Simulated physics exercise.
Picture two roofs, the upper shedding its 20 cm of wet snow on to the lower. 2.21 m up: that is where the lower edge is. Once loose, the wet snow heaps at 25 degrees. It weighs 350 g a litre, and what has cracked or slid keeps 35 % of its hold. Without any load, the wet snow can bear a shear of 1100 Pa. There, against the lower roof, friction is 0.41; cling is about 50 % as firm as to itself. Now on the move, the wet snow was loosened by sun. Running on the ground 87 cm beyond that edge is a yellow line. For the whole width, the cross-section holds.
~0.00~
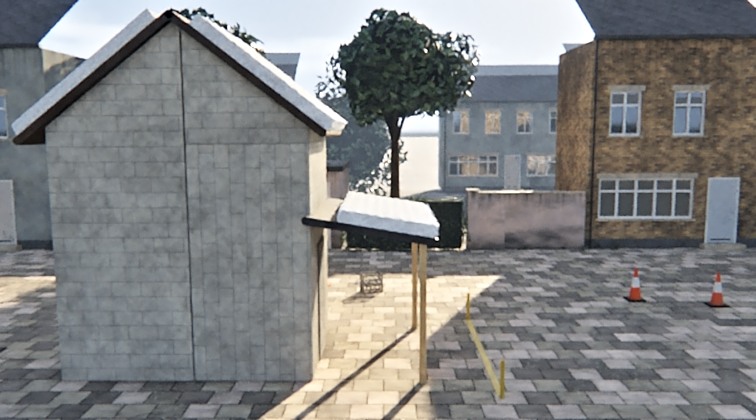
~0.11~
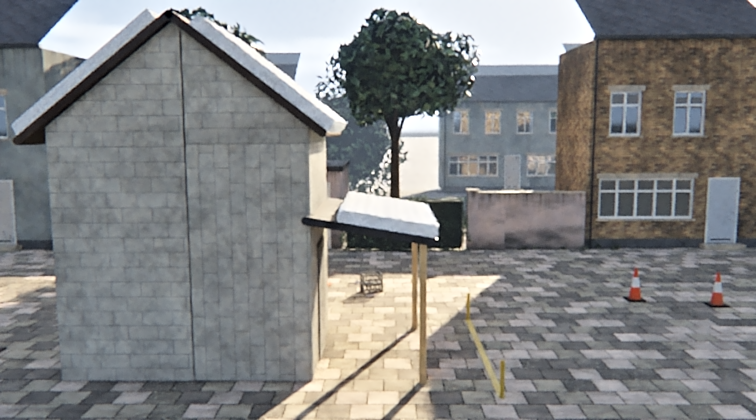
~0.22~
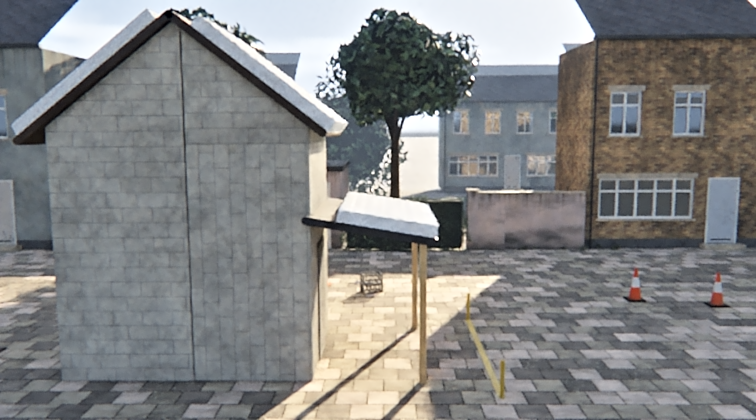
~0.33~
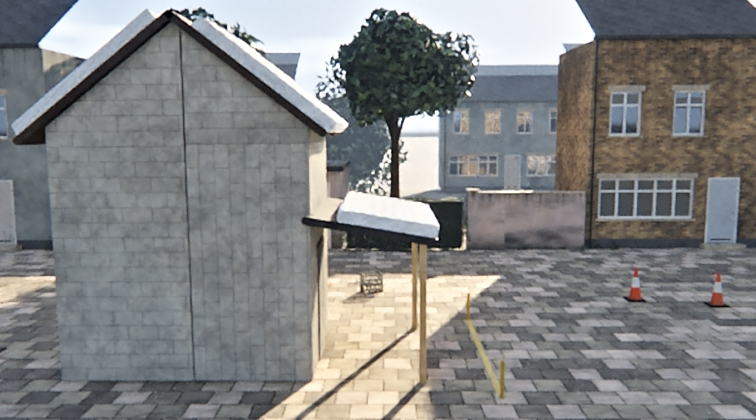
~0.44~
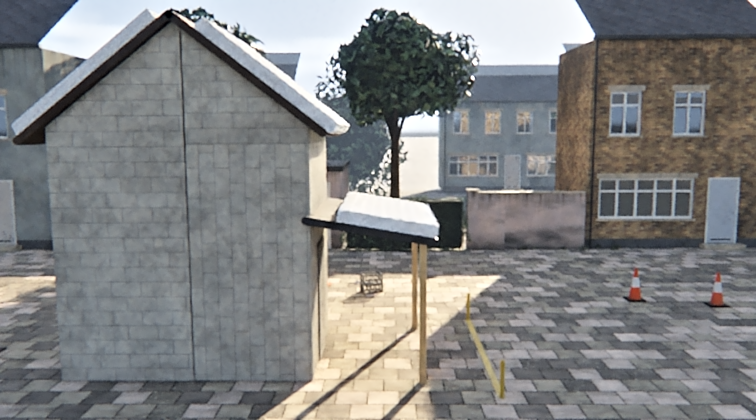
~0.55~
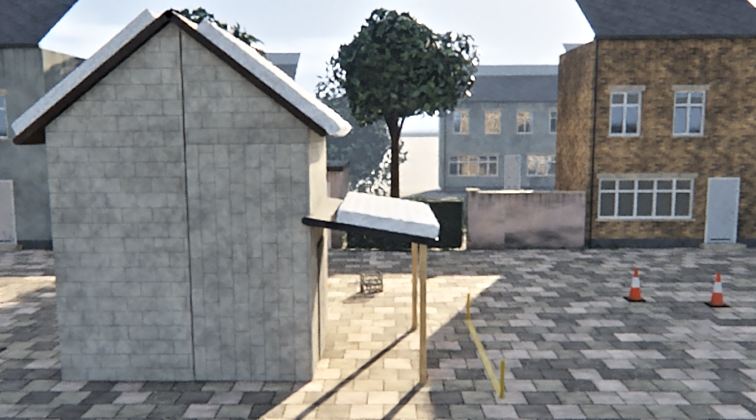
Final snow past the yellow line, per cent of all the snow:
Roughly 0 %.
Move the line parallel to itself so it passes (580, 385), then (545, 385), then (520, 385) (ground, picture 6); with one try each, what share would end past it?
The three tries give 0 %, 0 % and 0 % in turn.
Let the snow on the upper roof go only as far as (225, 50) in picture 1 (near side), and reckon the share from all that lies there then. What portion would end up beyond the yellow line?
It would be near 0 %.
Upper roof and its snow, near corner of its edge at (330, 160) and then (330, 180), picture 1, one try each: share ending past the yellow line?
The first try gives about 0 % and the second about 0 %.
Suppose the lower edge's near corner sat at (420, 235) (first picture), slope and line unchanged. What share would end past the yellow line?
Then about 4 %.
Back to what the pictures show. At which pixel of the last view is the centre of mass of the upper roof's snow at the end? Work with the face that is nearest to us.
The middle sits at about (393, 206).
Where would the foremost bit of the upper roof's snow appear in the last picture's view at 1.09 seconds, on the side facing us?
At roughly (366, 210).
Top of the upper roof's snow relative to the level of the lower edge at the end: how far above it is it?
Roughly 0.8 m.
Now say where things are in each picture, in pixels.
In the first frame, leading edge of the wet snow at (328, 117).
In the second frame, leading edge of the wet snow at (329, 117), its middle shifted 5 mm.
In the third frame, leading edge of the wet snow at (329, 117), its middle shifted 1.7 cm.
In the fourth frame, leading edge of the wet snow at (330, 118), its middle shifted 3.8 cm, 1 % of it past the upper edge, in one piece.
In the fifth frame, leading edge of the wet snow at (332, 130), its middle shifted 7.0 cm, 3 % of it past the upper edge, in one piece.
In the sixth frame, leading edge of the wet snow at (335, 129), its middle shifted 12 cm, 5 % of it past the upper edge, in one piece.
After 1.09 s, none is below the lower edge and 0 % is past the line.
After 1.72 s, none is below the lower edge and 0 % is past the line.
After 2.36 s, none is below the lower edge and 0 % is past the line.
After 3.00 s, 1 % is below the lower edge and 0 % is past the line.
After 3.30 s, at the end, 1 % is below the lower edge and 0 % is past the line.
